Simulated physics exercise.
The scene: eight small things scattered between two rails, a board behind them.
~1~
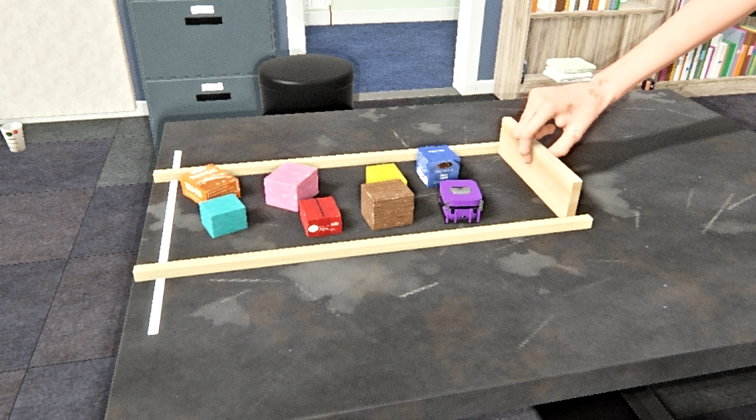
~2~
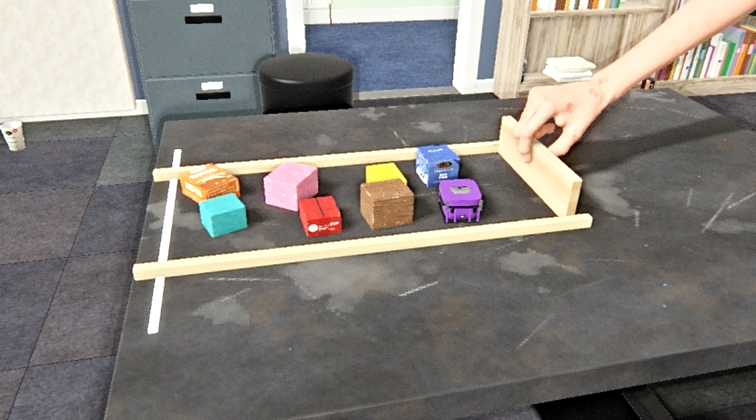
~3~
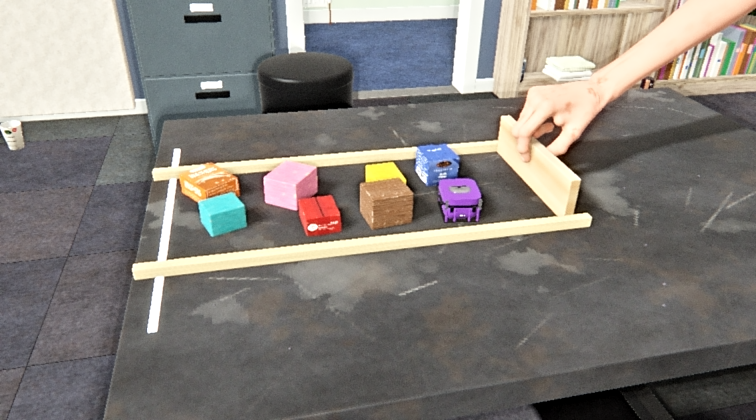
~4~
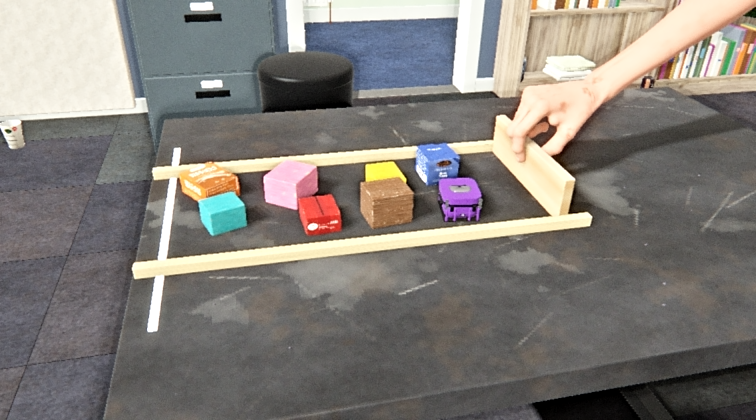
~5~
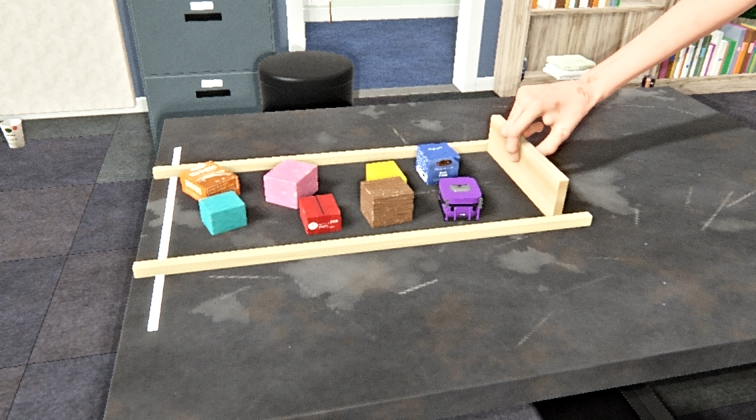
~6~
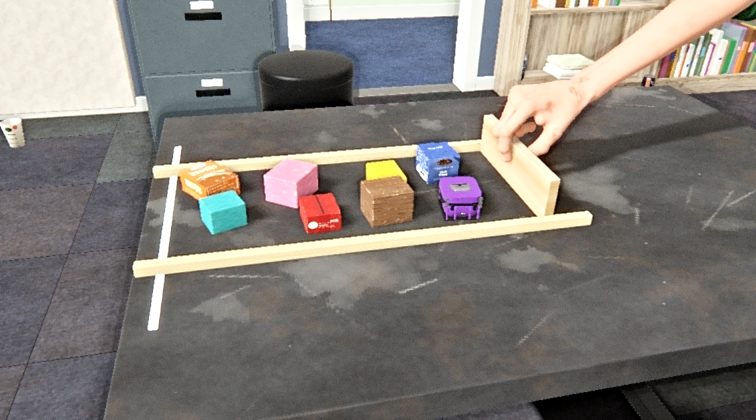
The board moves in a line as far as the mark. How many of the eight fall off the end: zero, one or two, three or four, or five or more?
The number that fall off is five or more.
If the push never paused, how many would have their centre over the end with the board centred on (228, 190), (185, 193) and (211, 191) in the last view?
It would be 4, 6 and 4.
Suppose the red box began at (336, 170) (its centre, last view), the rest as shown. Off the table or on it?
The red box survives.
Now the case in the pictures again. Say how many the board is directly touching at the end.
2 of them.
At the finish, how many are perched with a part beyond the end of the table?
Overhanging: 2.
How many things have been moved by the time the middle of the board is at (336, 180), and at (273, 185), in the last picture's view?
First 8, then 8.
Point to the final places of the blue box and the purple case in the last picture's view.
About (151, 186), and the other about (143, 232).
A little later, none off yet; orange box at rest near (210, 182); turquoise block at rest near (223, 212); pink block at rest near (292, 183).
Next, none off yet; orange box shifted about its own width near (158, 183); turquoise block shifted well along near (147, 219); pink block shifted well along near (194, 193).
When it is over, the number that fall off is five or more; down, yellow block, brown block, red box, pink block, turquoise block and orange box.
